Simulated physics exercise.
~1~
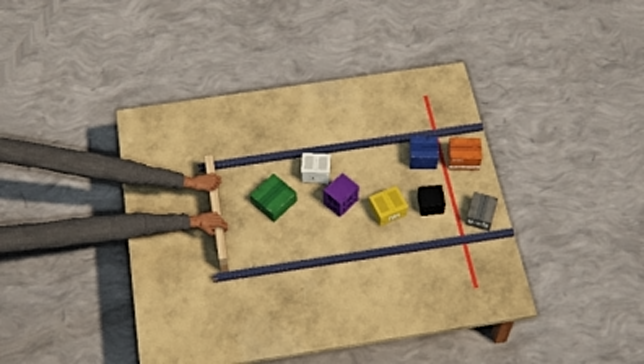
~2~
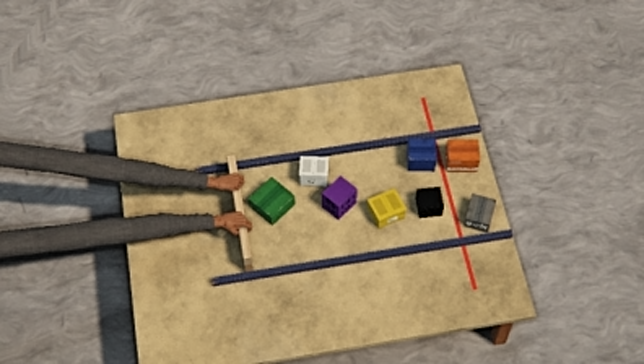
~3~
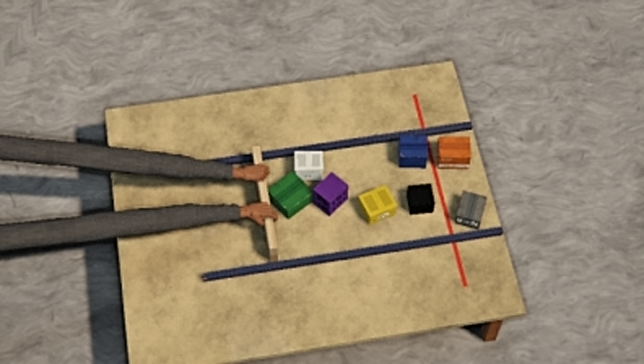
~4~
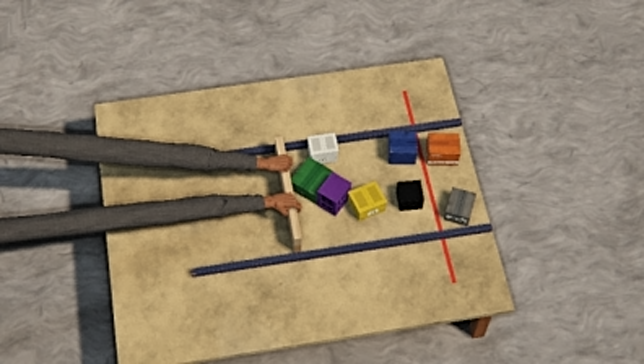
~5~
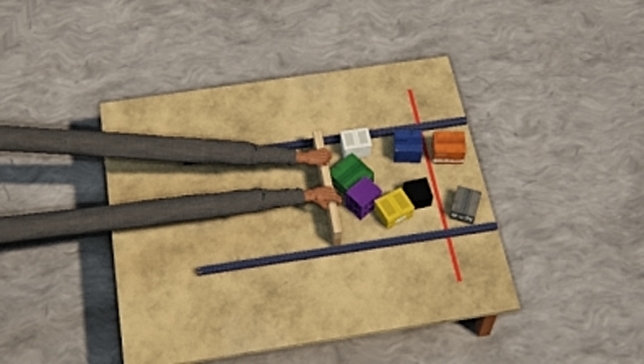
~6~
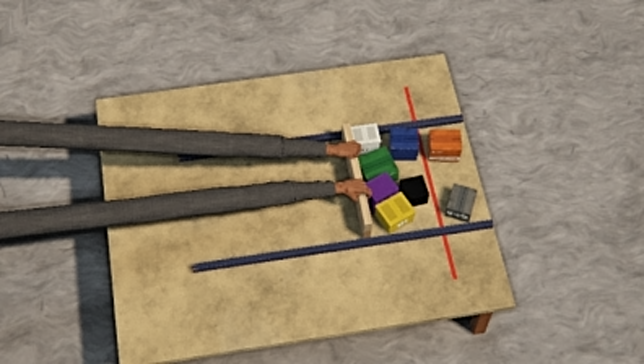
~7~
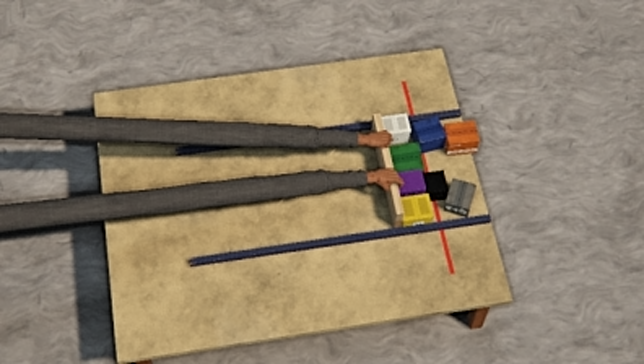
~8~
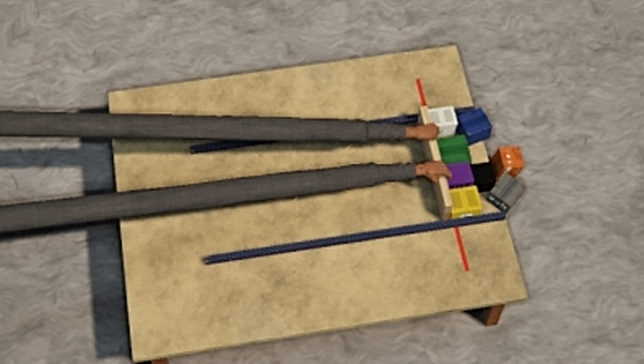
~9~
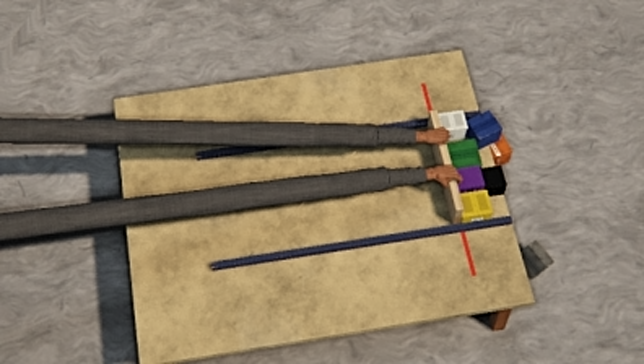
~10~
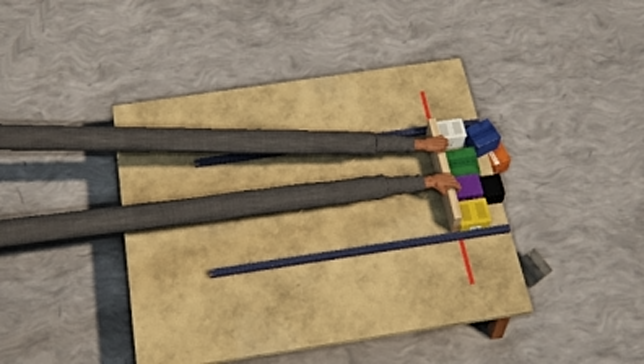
In this clip, two hands push an upright plank rightward across a raised wooden deck, gathering scattered colourful boxes toward a red tape line. The packed boxes slide past the tape to the edge, where the grey parcel and orange box fall, and the plank stops at the tape.
